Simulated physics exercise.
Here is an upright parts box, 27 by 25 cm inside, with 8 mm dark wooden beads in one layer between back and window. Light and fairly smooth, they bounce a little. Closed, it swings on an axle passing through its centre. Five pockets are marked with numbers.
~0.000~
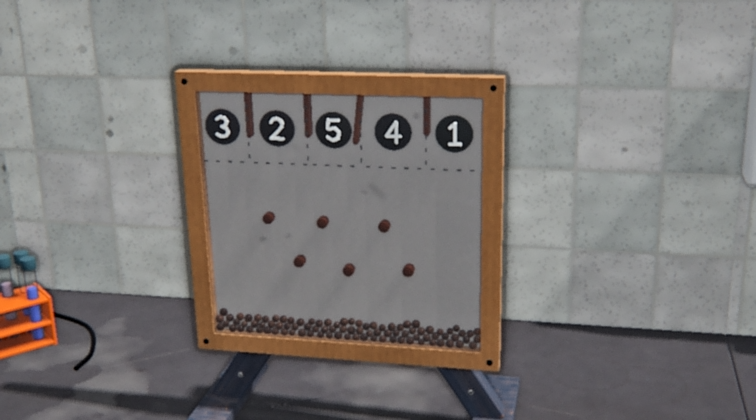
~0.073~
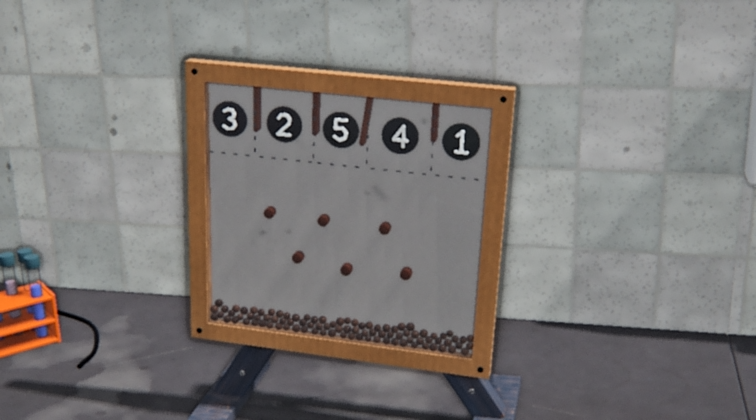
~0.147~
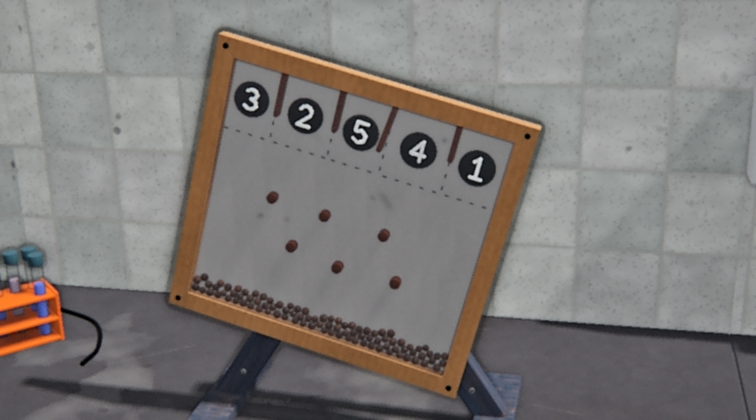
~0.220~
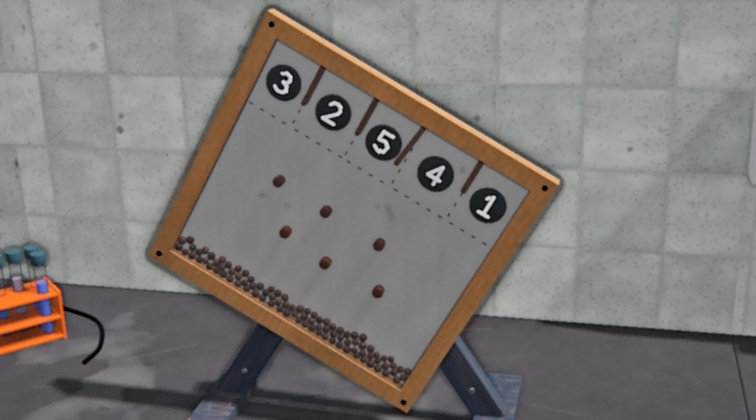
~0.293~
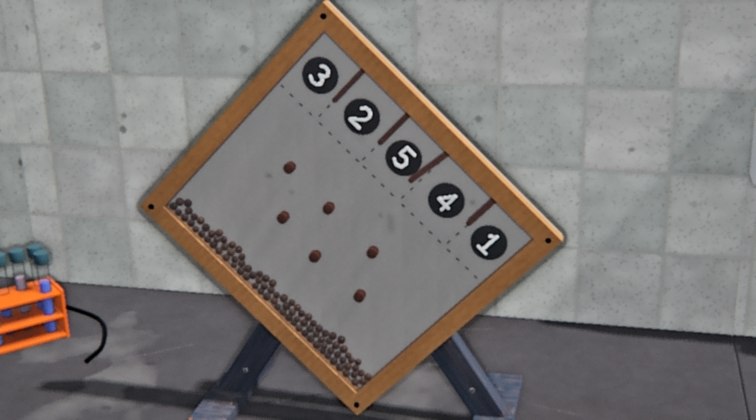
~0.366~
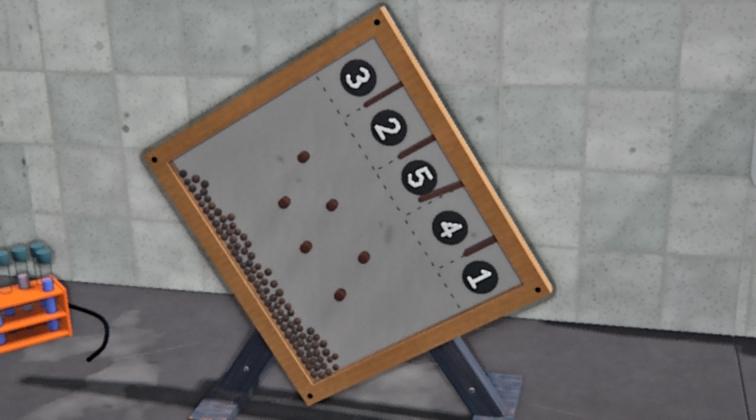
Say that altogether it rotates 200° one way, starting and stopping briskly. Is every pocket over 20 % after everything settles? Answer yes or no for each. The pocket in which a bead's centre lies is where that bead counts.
Pocket 1 - yes; pocket 2 - no; pocket 3 - no; pocket 4 - yes; pocket 5 - no.
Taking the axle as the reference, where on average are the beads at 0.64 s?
8 cm left, 9 cm below.
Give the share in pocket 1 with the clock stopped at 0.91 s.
Share: Close to 50 percent.
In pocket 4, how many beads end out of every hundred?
The answer is near 55 percent.
After 0.64 s, it stands 113° clockwise; no. 1, 5 %.
After 0.91 s, it stands 167° clockwise; no. 1, 50 %, no. 4, 5 %.
After 1.15 s, it has come round 200° clockwise; no. 1, 50 %, no. 4, 40 %.
At rest by 2.0 s, it has come round 200° clockwise; no. 1, 40 %, no. 2, 0 %, no. 3, 0 %, no. 4, 55 %, no. 5, 0 %.
